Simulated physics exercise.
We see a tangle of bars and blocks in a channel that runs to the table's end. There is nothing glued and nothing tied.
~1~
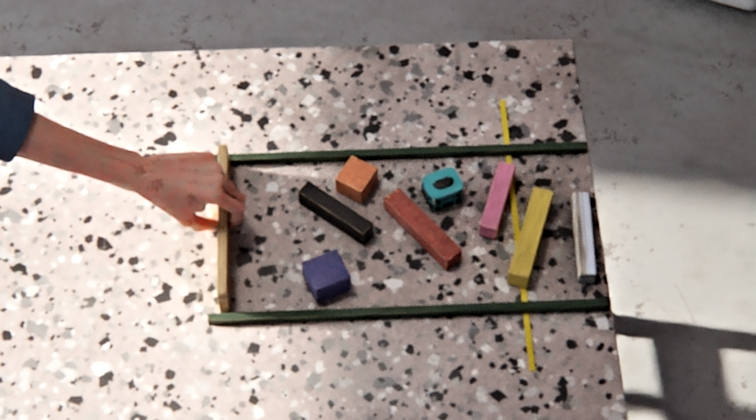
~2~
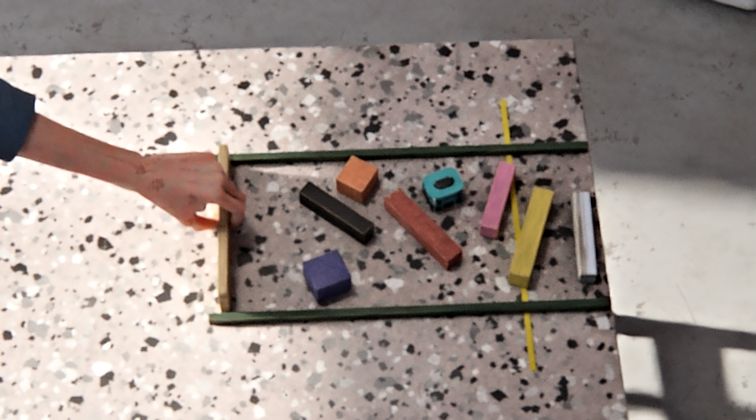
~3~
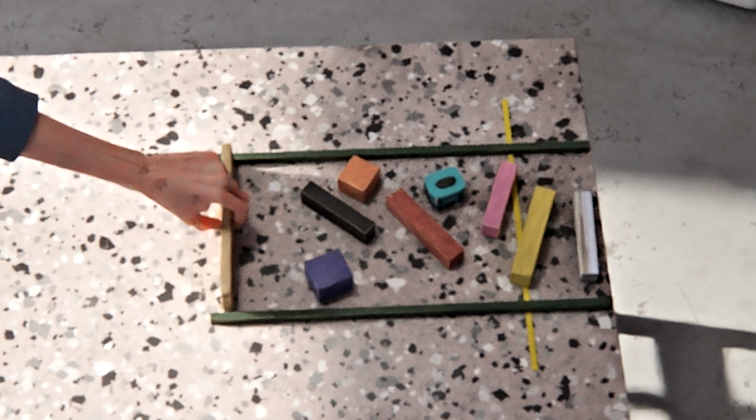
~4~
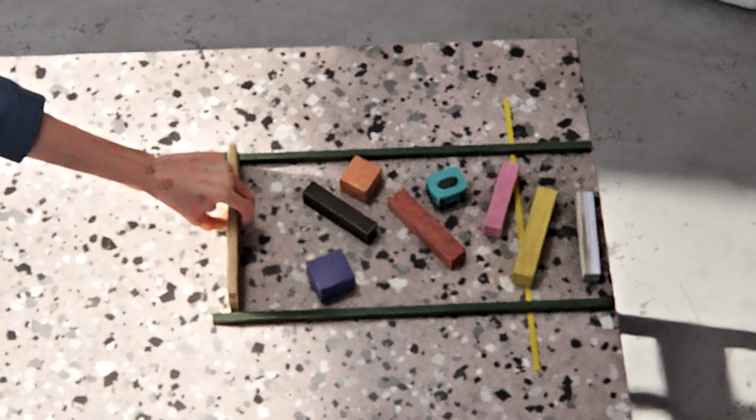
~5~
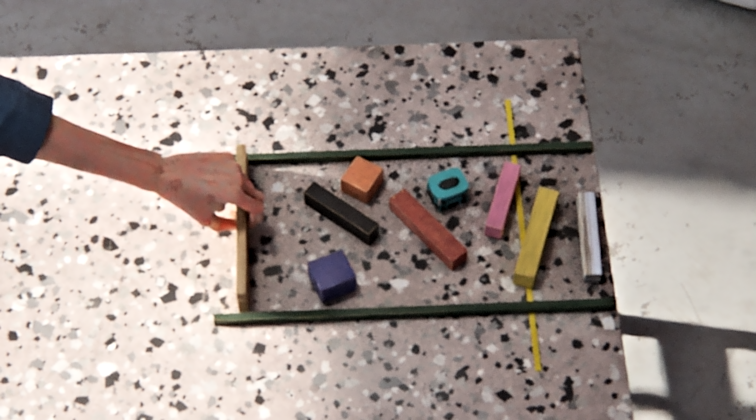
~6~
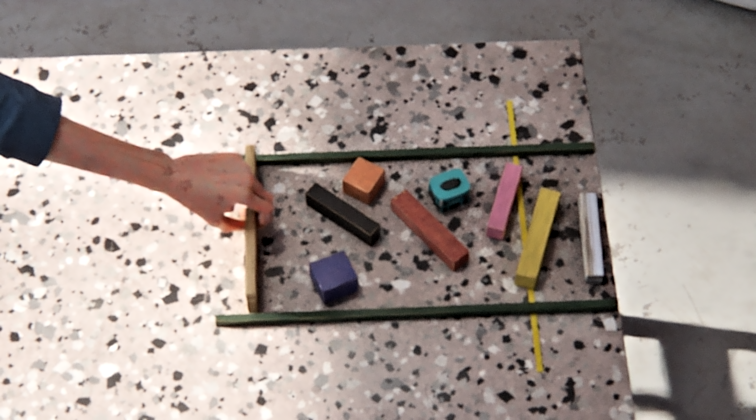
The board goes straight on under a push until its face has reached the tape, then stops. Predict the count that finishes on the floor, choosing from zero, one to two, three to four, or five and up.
I predict the tally of drops will be under three but above nought.
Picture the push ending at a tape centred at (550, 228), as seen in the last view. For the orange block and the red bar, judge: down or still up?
Here the orange block is on by the end and the red bar is on by the end.
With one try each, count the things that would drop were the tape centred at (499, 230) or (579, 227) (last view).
The counts: 0 and 5.
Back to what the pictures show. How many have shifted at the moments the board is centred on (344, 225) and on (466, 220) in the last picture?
By then 3, and later 7.
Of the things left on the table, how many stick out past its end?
Looks like 2 of them.
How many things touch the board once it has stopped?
It adds up to 3.
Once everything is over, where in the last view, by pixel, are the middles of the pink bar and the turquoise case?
First (597, 198), then (571, 173).
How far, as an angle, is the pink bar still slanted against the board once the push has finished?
Angle: Around 25°.
A little later, none off yet; white stick at rest near (591, 238); yellow bar at rest near (538, 238); pink bar at rest near (504, 201).
Next, none off yet; white stick moving near (595, 238); yellow bar shifted a little near (566, 241); pink bar shifted about its own width near (556, 200).
When it is over, the number that fall off is one or two; down, white stick.
